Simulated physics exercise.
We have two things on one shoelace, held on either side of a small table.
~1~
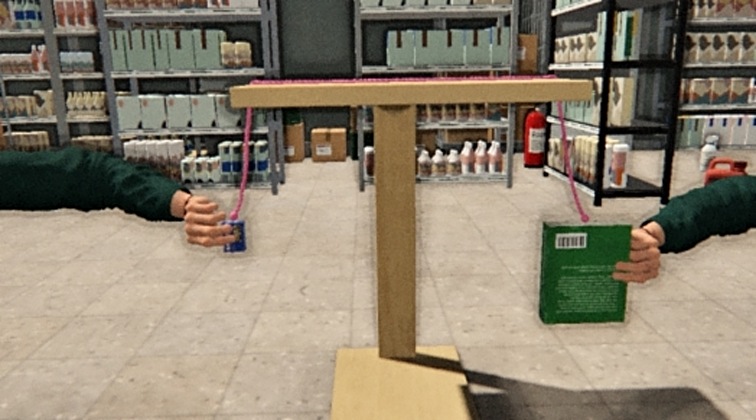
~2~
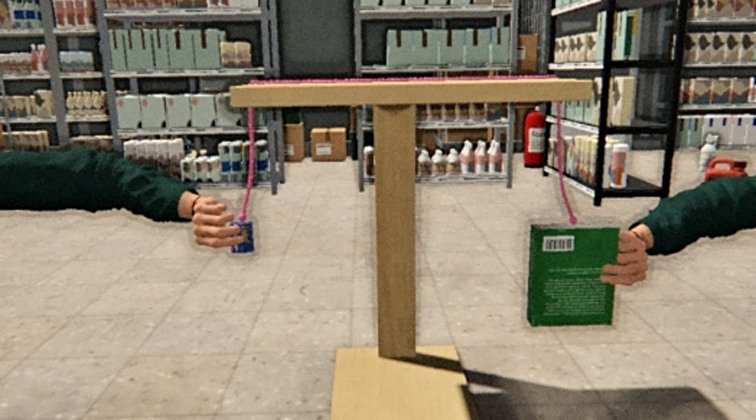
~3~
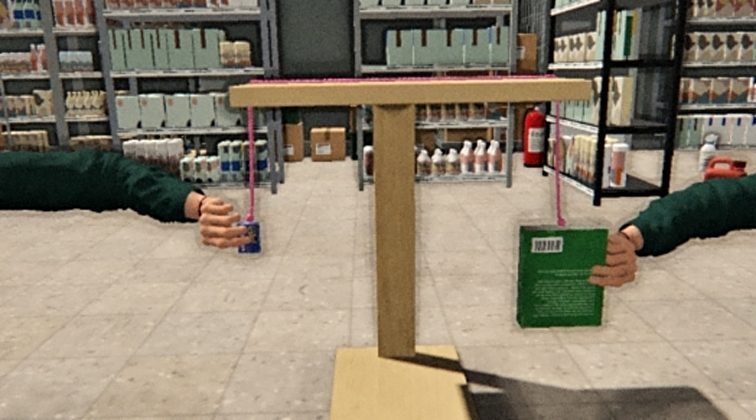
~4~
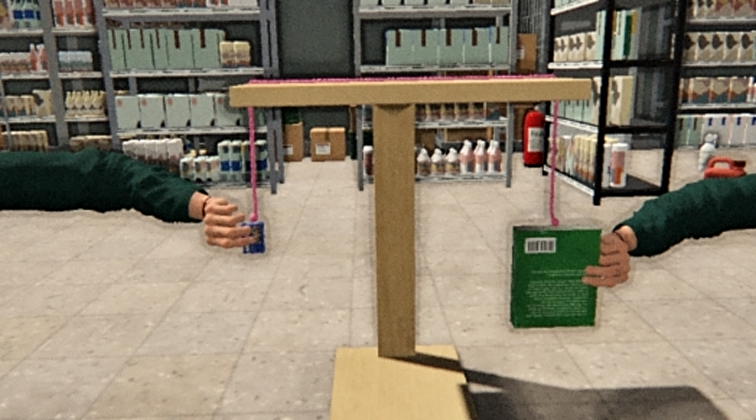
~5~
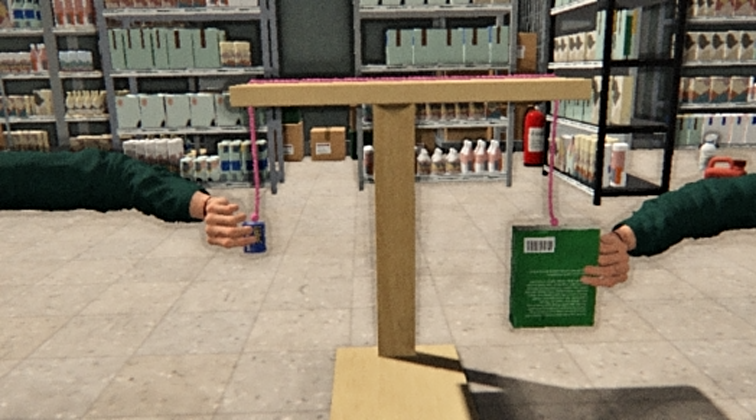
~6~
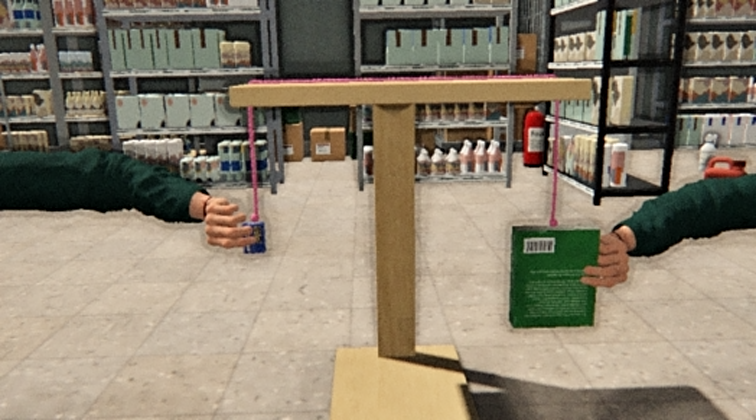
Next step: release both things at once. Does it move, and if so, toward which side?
Rightward motion.
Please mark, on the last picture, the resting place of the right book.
(542, 405), roughly.
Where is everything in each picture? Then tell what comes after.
The first frame shows left matchbox (234, 237); right book (584, 272); shoelace over the top (411, 81).
The second frame shows left matchbox (242, 238); right book (572, 275).
The third frame shows left matchbox (249, 238); right book (561, 276).
The fourth frame shows left matchbox (253, 238); right book (554, 277).
The fifth frame shows left matchbox (254, 238); right book (553, 276).
The sixth frame shows left matchbox (254, 238); right book (553, 277); shoelace over the top (410, 80).
Then, 0.76 s after the last picture, left matchbox higher; right book down on the floor near (542, 405).
Then, 1.32 s after the last picture, left matchbox down on the floor; right book down on the floor near (542, 405).
At rest, left matchbox down on the floor; right book down on the floor near (542, 405). The shoelace runs down on the right.
